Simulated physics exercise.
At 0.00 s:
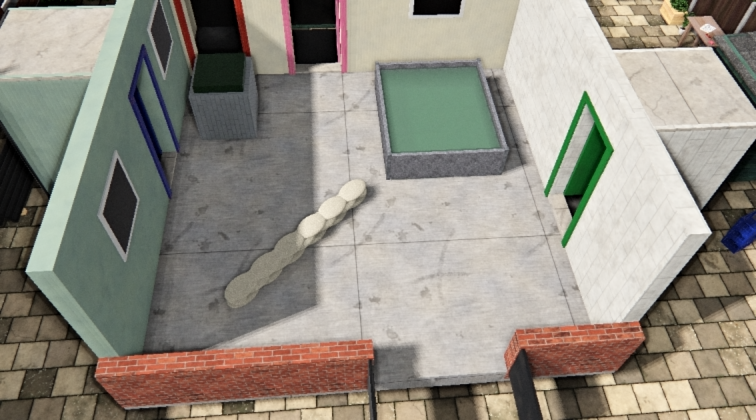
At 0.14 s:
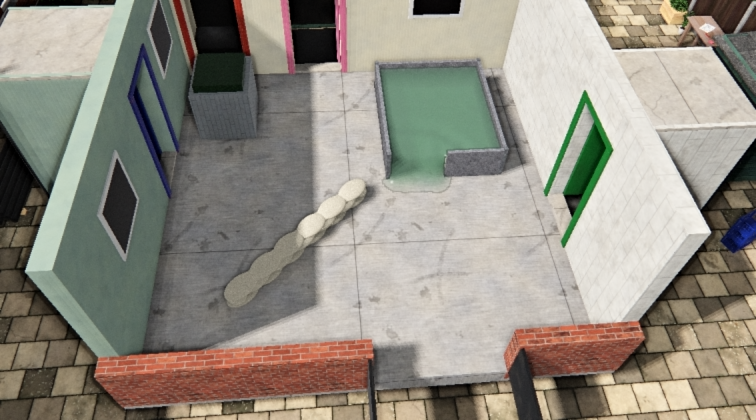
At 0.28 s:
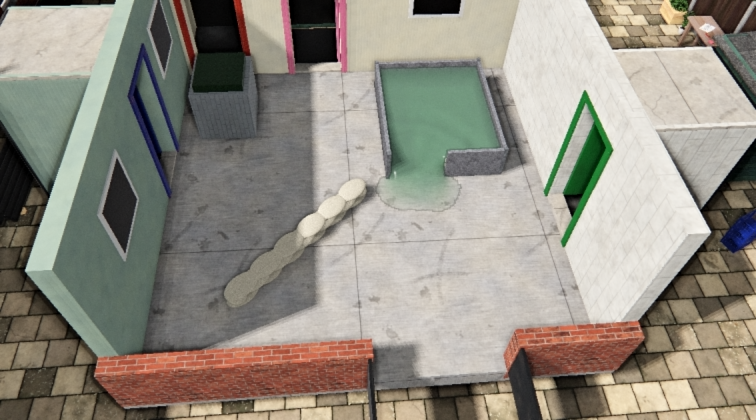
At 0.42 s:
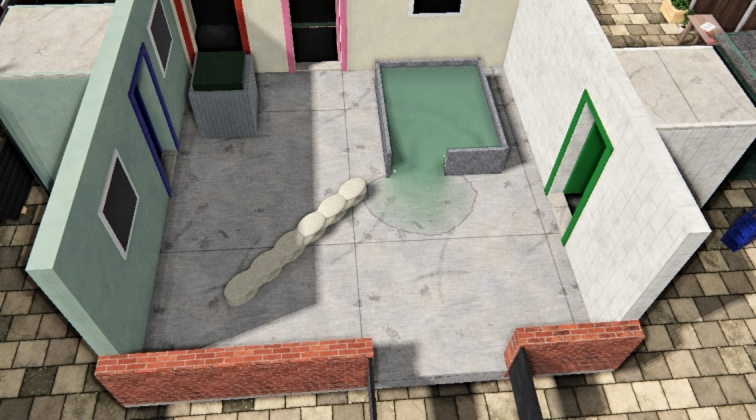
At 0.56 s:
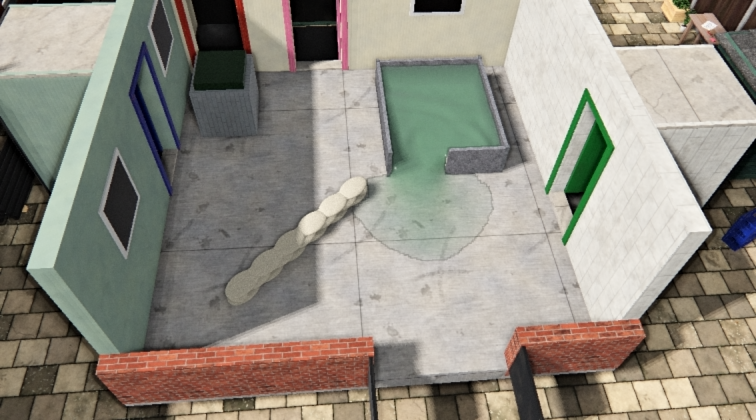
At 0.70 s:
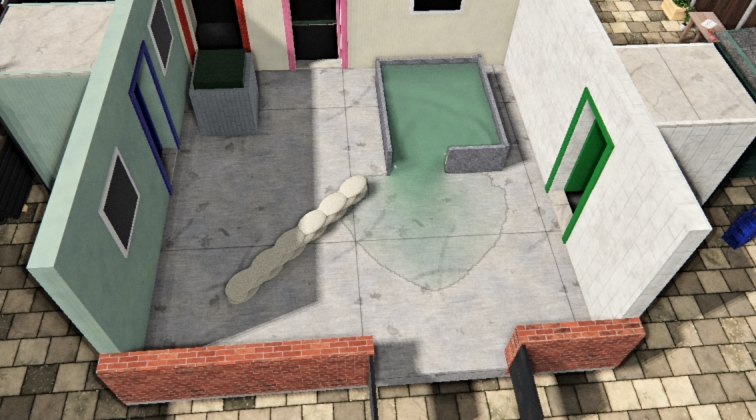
To begin with, green water stands still in a walled tank at the back of an enclosed yard, near a row of pale sandbags. Part of the tank's front wall gives way, and water pours through the gap, spreading across the grey floor toward the viewer in a widening, thinning sheet.
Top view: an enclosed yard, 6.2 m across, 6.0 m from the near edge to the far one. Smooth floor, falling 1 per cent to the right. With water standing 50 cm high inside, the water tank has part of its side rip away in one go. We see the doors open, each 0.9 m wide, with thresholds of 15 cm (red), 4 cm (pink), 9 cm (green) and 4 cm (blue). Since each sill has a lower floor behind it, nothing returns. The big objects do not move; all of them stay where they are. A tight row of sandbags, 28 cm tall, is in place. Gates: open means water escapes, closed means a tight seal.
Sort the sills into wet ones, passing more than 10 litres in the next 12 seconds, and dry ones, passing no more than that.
Red door: Dry; pink door: Dry; green door: Dry; blue door: Dry.
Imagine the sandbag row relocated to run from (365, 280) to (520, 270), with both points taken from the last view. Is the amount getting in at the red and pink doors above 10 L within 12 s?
Red within the limit, pink within the limit.
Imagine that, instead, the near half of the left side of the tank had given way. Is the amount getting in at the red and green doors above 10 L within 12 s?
Compared with the limit, red is lower and green is lower.
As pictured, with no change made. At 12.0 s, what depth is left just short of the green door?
About 3.0 cm deep.
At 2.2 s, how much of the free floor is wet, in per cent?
Near 35 per cent is wet.
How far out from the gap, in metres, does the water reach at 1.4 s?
Distance: Approx. 3.4 m.
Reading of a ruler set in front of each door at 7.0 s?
Depths: Red door 0 cm, pink door 0 cm, green door 5 cm, blue door 2 cm.
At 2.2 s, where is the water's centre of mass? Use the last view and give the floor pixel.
Balance point at about (431, 163).
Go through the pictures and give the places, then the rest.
In the first picture, still water, 50 cm deep, in the water tank at (437, 107).
In the second picture, the front is at (389, 186), 0.5 m from the gap at (417, 170); 0.2 m2 of floor is under water; 50 cm left at the back of the water tank.
In the third picture, water pours out at (417, 170) and has run 0.8 m, to (444, 206); typically 8 cm deep outside, 50 cm at the water tank's back.
In the fourth picture, water pours out at (417, 169) and has run 1.2 m, to (441, 229); typically 6 cm deep outside, 50 cm at the water tank's back.
In the fifth picture, water pours out at (418, 168) and has run 1.6 m, to (443, 254); typically 4 cm deep outside, 50 cm at the water tank's back.
In the sixth picture, the front is at (436, 284), 2.2 m from the gap at (418, 166); 3.3 m2 of floor is under water; 50 cm left at the back of the water tank.
After 1.4 s water covers 25 % of the floor and is deepest (28 cm) near (415, 181); red door not reached, pink door not reached, green door not reached, blue door not reached.
After 2.2 s water covers 35 % of the floor and is deepest (23 cm) near (415, 181); red door not reached, pink door not reached, green door 1 cm at the sill, 0 L in, blue door not reached.
After 3.5 s water covers 40 % of the floor and is deepest (18 cm) near (141, 375); red door not reached, pink door not reached, green door 2 cm at the sill, 0 L in, blue door not reached.
After 7.0 s water covers 70 % of the floor and is deepest (12 cm) near (599, 344); red door not reached, pink door not reached, green door 5 cm at the sill, 0 L in, blue door 2 cm at the sill, 0 L in.
After 12.0 s water covers 85 % of the floor and is deepest (7 cm) near (514, 97); red door 2 cm at the sill, 0 L in, pink door 2 cm at the sill, 0 L in, green door 3 cm at the sill, 0 L in, blue door 1 cm at the sill, 0 L in.
